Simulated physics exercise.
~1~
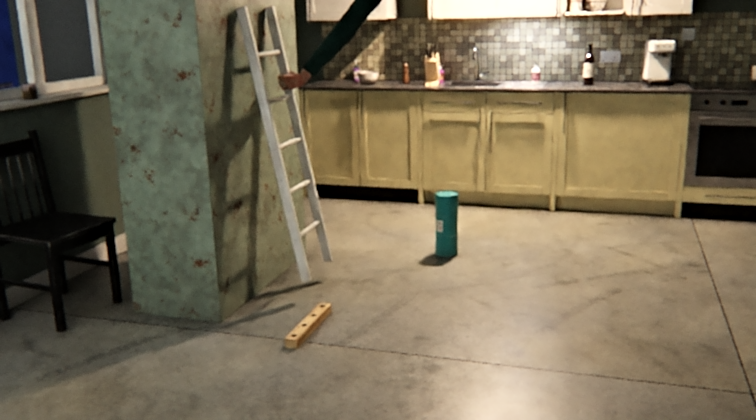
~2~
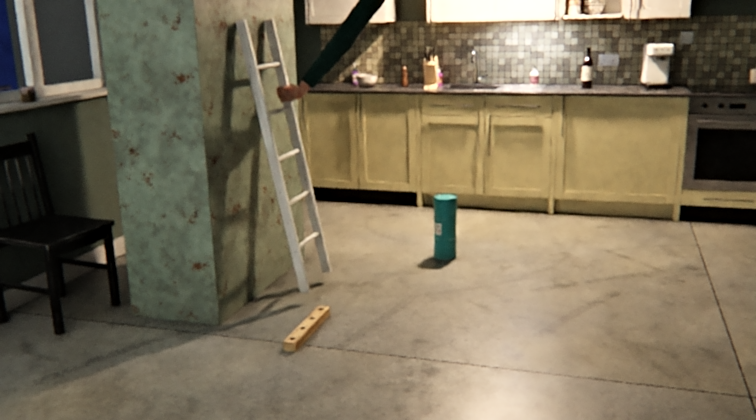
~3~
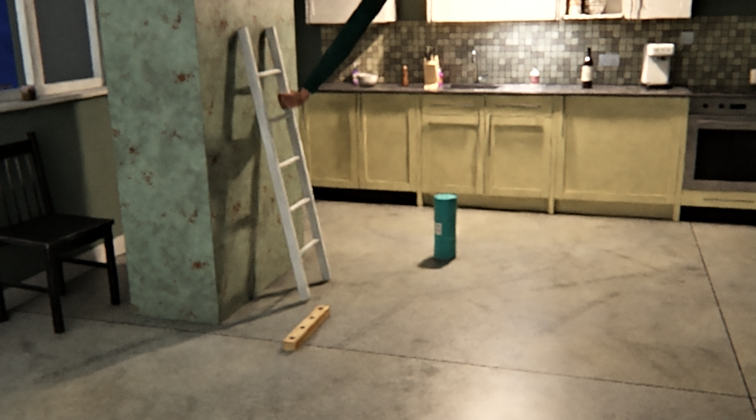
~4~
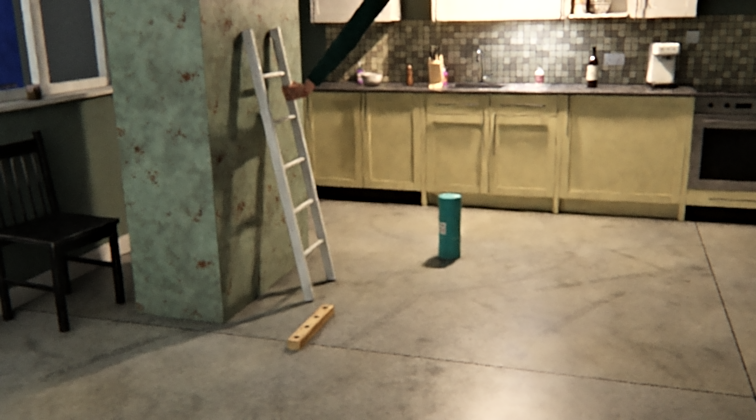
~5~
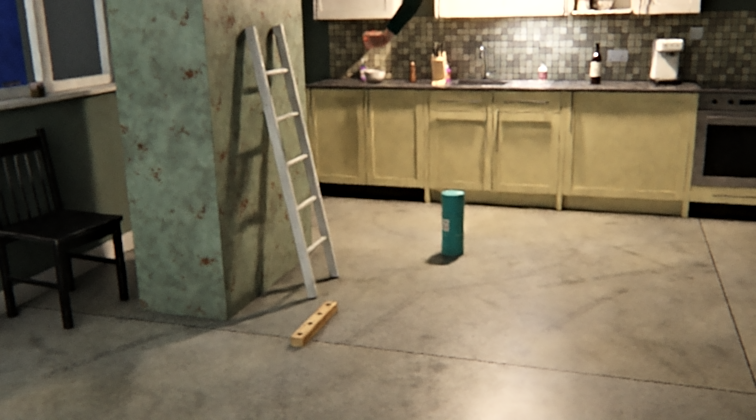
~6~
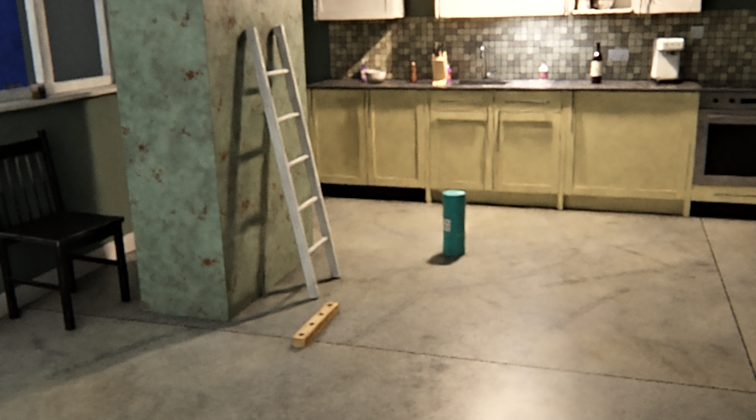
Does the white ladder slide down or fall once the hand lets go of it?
No, the white ladder holds its place and stays leaning against the pillar after the hand draws back.
